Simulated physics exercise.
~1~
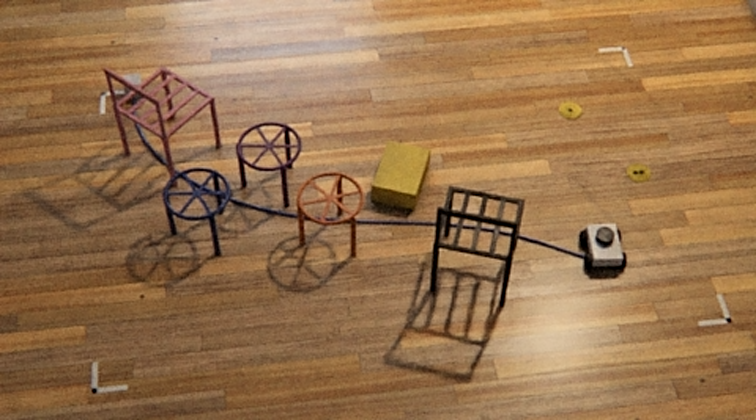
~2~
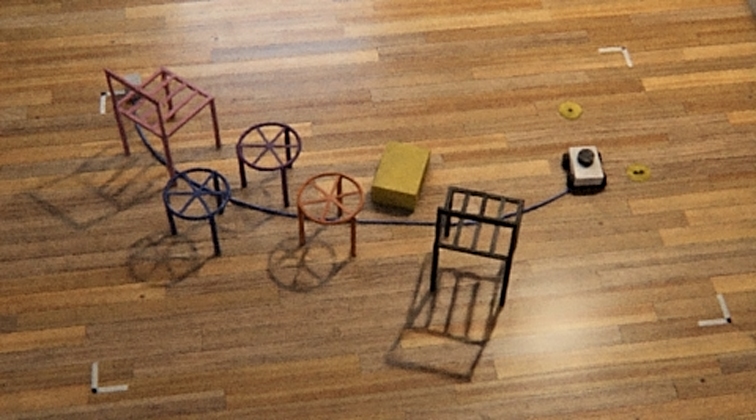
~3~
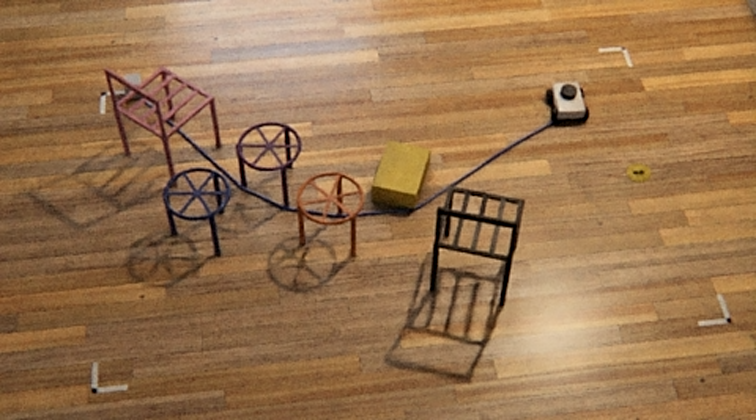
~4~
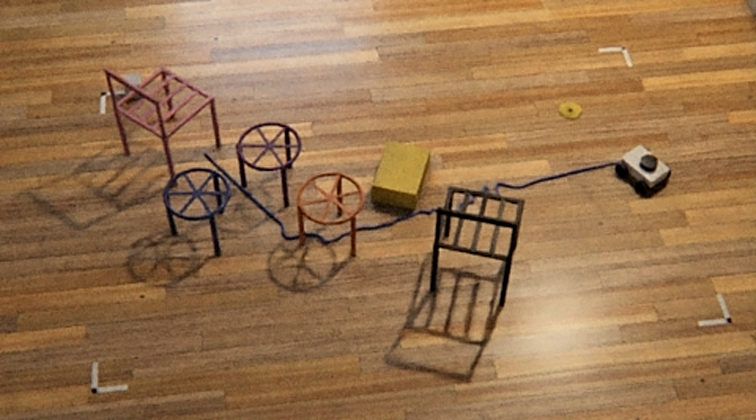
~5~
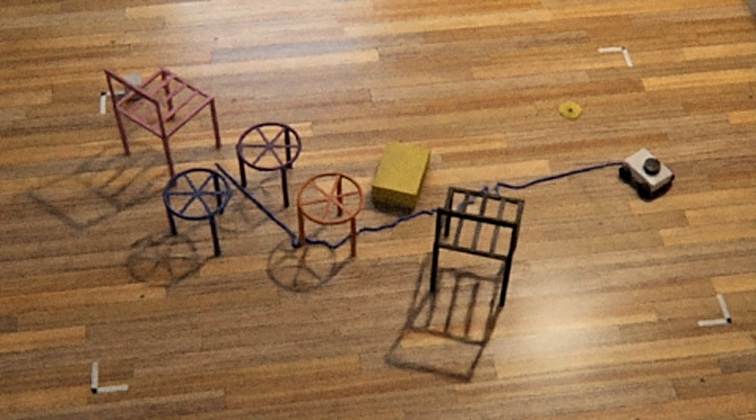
A small cart tows a blue lead past stools and chairs until its plug comes out.
